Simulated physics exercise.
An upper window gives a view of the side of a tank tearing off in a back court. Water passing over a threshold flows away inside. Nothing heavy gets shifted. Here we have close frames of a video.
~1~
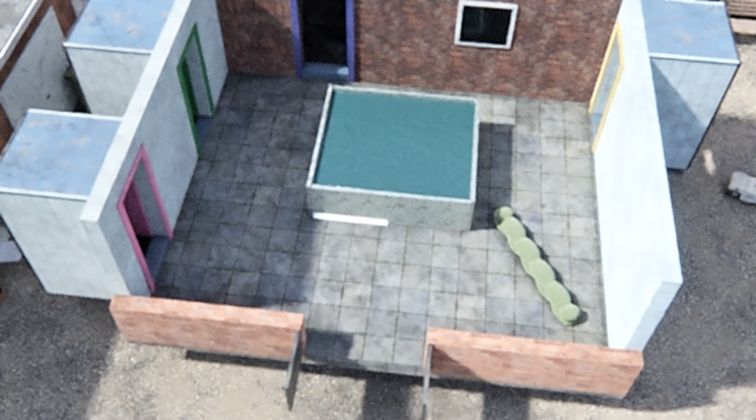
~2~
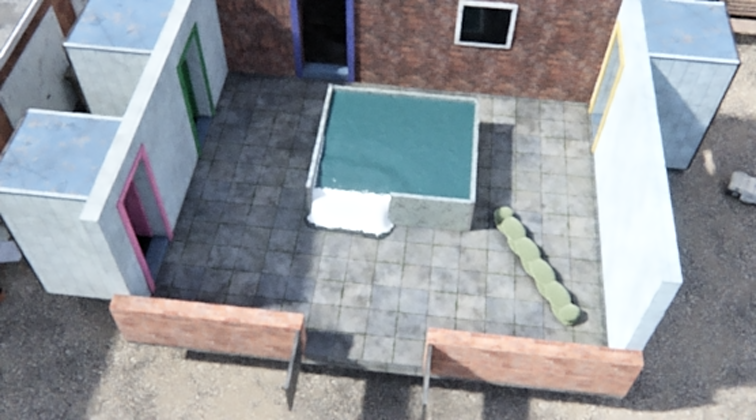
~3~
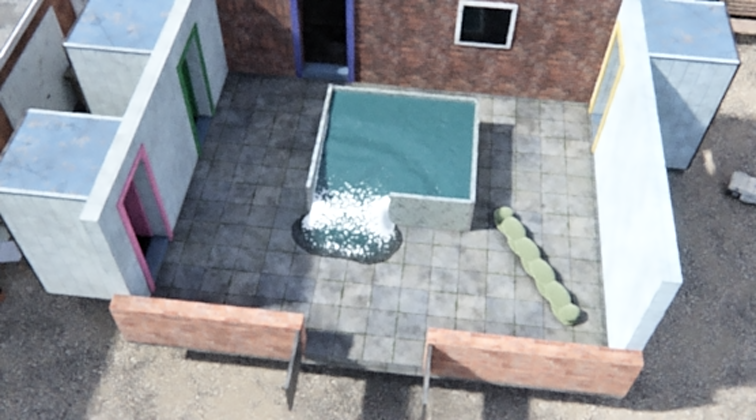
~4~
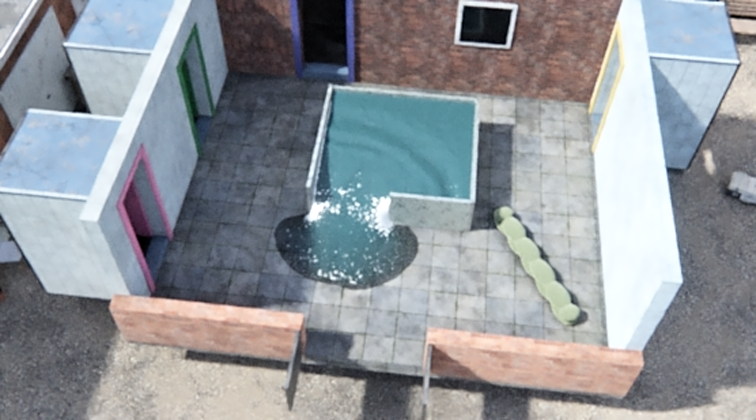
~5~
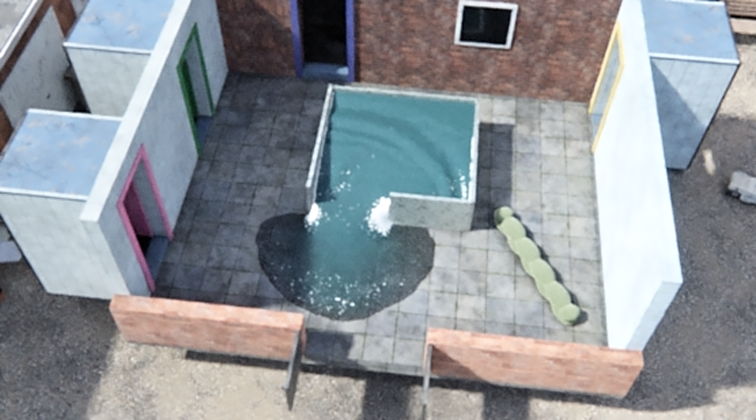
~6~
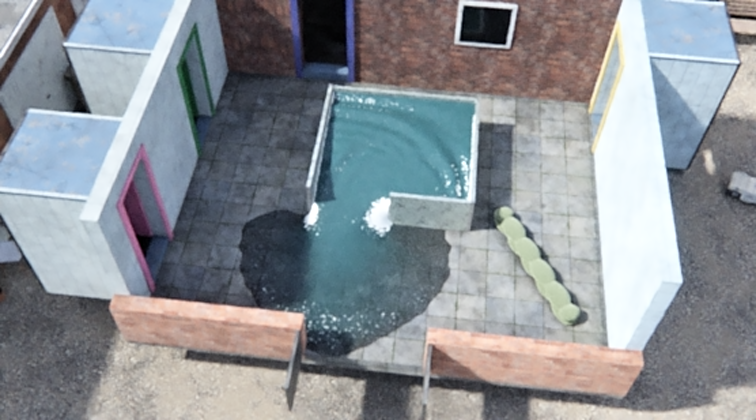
A grey paved courtyard between pale walls is seen from high above, with a brick building at the back. A square tank of teal water stands near the middle, a lumpy green hedge-like shape to its right, pink and green doorways at left, and low brick walls in front. Water bursts white from the tank's front left side, then spreads forward in a widening dark pool as ripples cross the tank, the view staying still.
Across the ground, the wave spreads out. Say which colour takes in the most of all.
Most goes in at pink.
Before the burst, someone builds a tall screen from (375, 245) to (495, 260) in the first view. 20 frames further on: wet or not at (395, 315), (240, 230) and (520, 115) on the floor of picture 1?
Going through them in order, I get inundated, inundated and high and dry.
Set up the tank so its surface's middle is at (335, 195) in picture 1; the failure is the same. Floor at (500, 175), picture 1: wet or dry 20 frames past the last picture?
Looks like it'd be unwetted there.
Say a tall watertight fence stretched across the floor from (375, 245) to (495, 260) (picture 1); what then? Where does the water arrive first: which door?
Answer: The door marked pink.
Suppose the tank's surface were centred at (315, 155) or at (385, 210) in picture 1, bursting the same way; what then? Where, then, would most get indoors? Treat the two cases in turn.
First case, the pink one; second case, the pink door.
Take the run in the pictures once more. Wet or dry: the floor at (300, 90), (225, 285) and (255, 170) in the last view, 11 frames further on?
Well, in the order you listed them: Not wetted, next inundated, last not wetted.
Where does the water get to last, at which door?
I say the door marked yellow.
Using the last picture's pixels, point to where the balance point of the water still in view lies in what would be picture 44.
Near (337, 198).
A moment on, water covers 25 % of the floor; yellow door not reached, pink door not reached, green door not reached, blue door not reached.
Next, water covers 30 % of the floor; yellow door not reached, pink door wet at the sill, nothing in, green door not reached, blue door not reached.
Then, water covers 45 % of the floor; yellow door not reached, pink door some in, green door wet at the sill, nothing in, blue door not reached.
Later, water covers 65 % of the floor; yellow door not reached, pink door some in, green door wet at the sill, nothing in, blue door wet at the sill, nothing in.
In the end, water covers 80 % of the floor; yellow door a trickle in, pink door some in, green door a trickle in, blue door wet at the sill, nothing in; the pink door has let in the most.
